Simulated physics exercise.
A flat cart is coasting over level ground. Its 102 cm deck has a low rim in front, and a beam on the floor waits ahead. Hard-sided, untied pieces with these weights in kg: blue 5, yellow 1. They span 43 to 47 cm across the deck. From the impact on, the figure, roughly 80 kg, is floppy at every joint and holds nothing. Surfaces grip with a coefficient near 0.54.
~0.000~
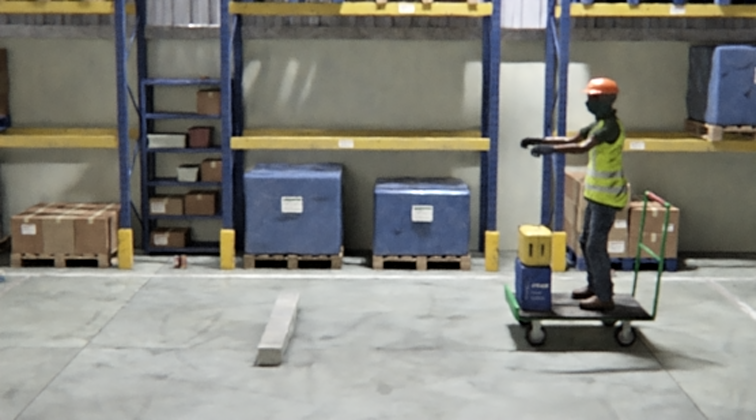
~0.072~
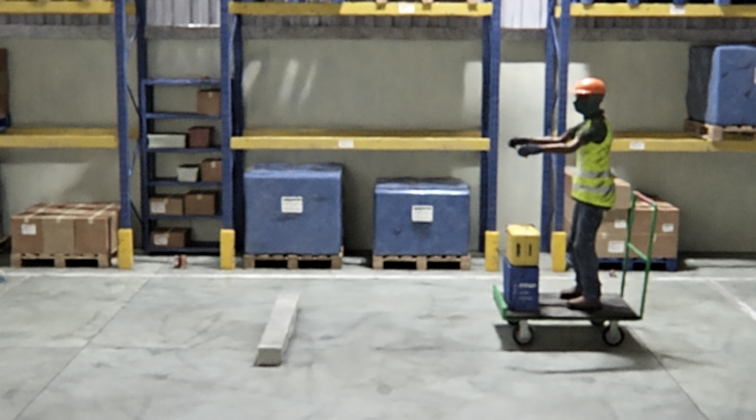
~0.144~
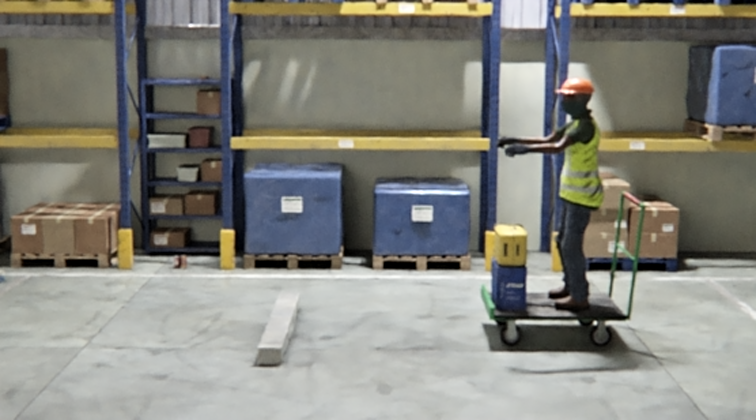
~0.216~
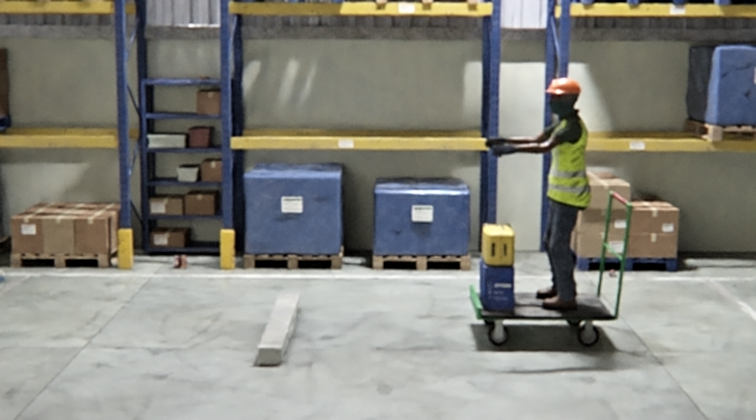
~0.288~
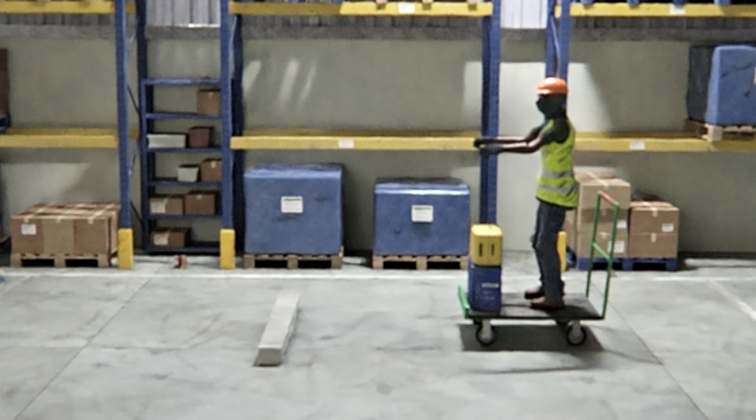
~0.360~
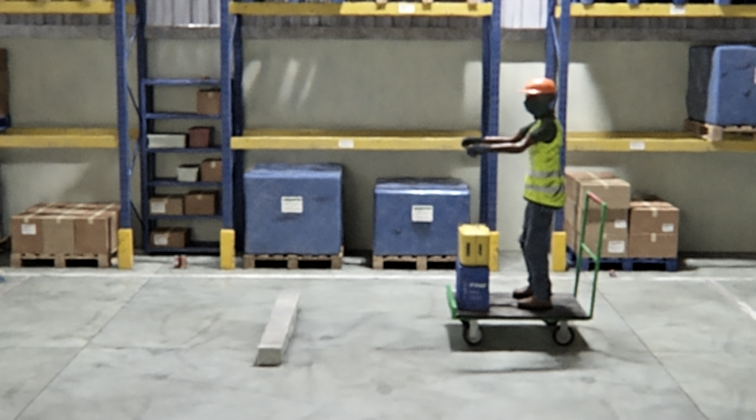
In this clip, a figure in an orange helmet and yellow vest stands with arms extended forward on a flat cart carrying a yellow box stacked on a blue one, as the cart rolls a short way left across a warehouse floor.
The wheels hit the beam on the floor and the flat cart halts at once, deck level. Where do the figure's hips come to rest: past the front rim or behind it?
The figure's hips stay behind the front rim at this speed.
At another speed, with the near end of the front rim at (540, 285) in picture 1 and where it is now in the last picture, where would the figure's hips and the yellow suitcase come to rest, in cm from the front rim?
Then hips 40 past, yellow 140 past.
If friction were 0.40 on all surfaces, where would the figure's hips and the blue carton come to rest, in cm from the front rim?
Then hips 70 behind, blue 10 behind.
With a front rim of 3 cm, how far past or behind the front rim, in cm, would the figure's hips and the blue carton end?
In that case hips 50 behind, blue 20 past.
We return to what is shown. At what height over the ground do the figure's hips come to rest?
Roughly 65 cm above it.
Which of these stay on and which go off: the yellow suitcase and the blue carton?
In the end: Yellow off, blue on.
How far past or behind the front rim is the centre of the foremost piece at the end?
About 230 cm past the rim.
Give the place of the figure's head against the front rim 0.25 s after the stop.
Some 30 cm behind it.
After 1.37 s the deck stops.
After 1.62 s the figure's hips are 43 cm behind the rim, near (334, 220) in the last picture's view.
After 1.92 s the figure's hips are 60 cm behind the rim, near (355, 244) in the last picture's view.
After 2.37 s the figure's hips are 68 cm behind the rim, near (365, 257) in the last picture's view.
At rest, 3.6 s, past the rim, yellow suitcase; behind it, blue carton and the figure's hips.
